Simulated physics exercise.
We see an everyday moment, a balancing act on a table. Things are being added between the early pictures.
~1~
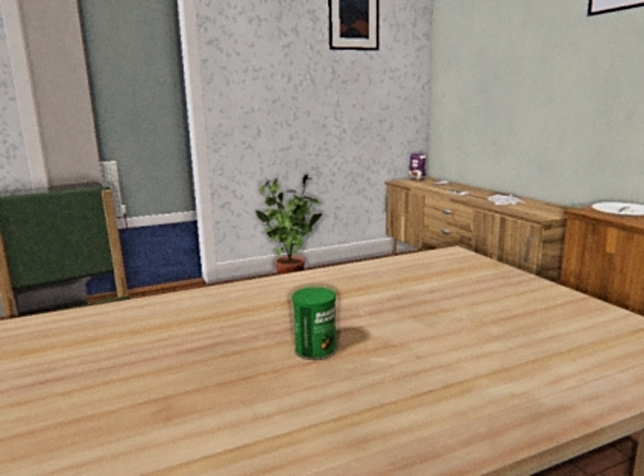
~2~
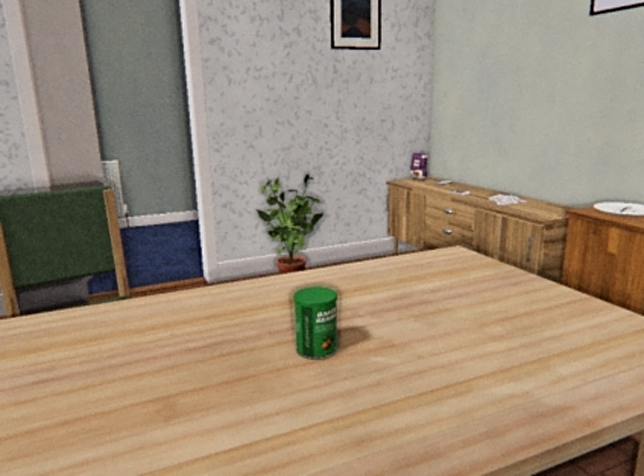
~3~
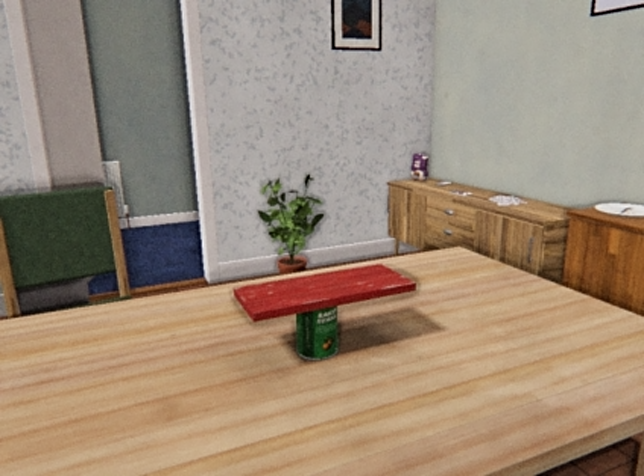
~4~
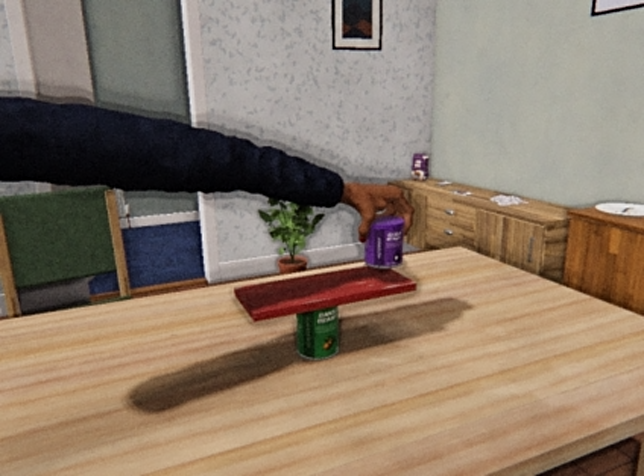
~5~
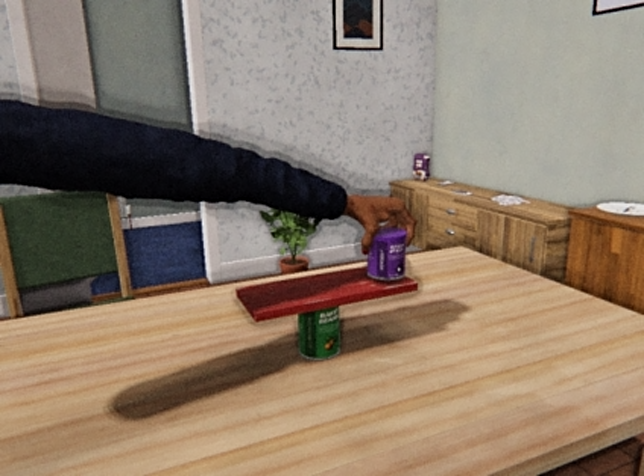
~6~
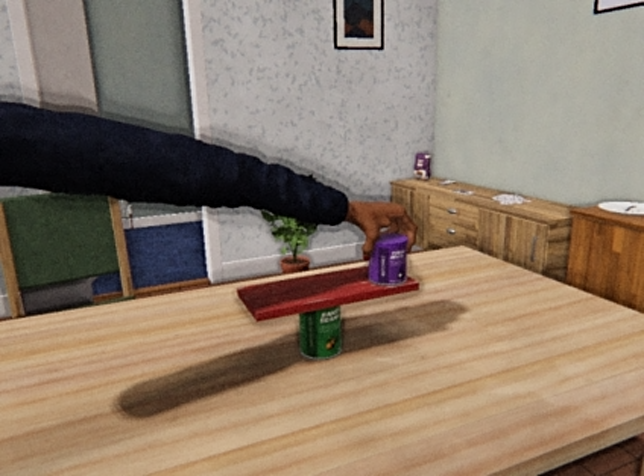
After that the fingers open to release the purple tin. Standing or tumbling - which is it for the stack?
It ends up tumbling down.
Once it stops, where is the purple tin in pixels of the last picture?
It ends up close to (455, 317).
Then, 0.30 s past the last view, purple tin now fallen; red board rocked 30° from its first pose.
Then, 0.40 s past the last view, red board rocked 54° from its first pose.
Then, 0.60 s past the last view, red board rocked 38° from its first pose.
Then, 0.80 s past the last view, red board now fallen.
Finally, fallen, red board and purple tin; green tin still in place. Final places as the last picture's camera would see them, purple tin near (455, 317). The stack comes apart.
